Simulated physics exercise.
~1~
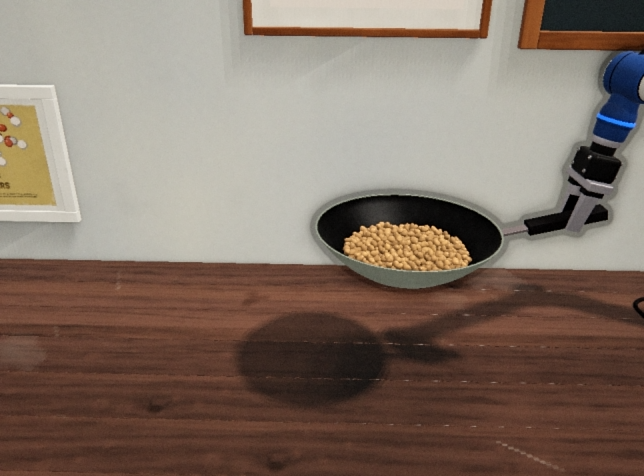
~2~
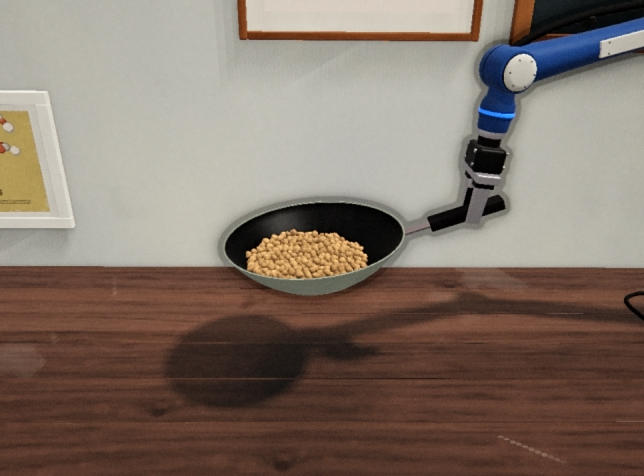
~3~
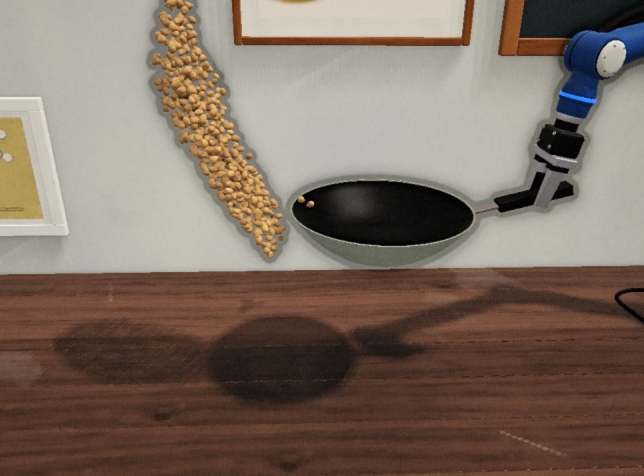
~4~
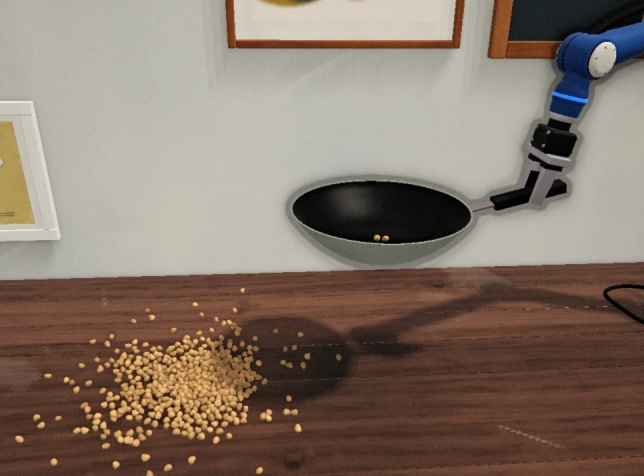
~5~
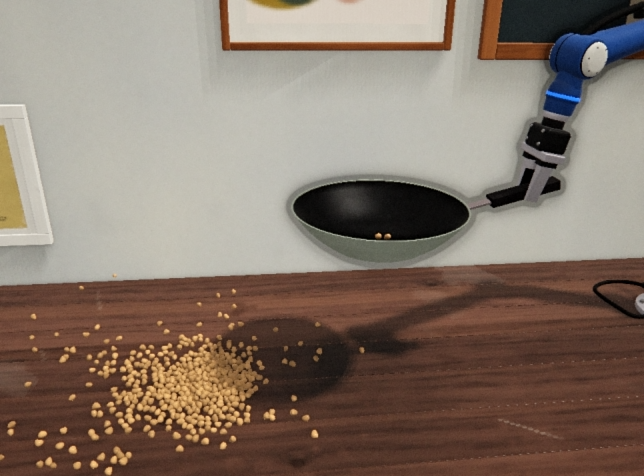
Above a dark wooden table, a blue robot arm moved a wok of dried beans to the left, then swung it back right, sending nearly all of them flying out leftward and onto the tabletop, where they lay scattered while a couple stayed in the wok.
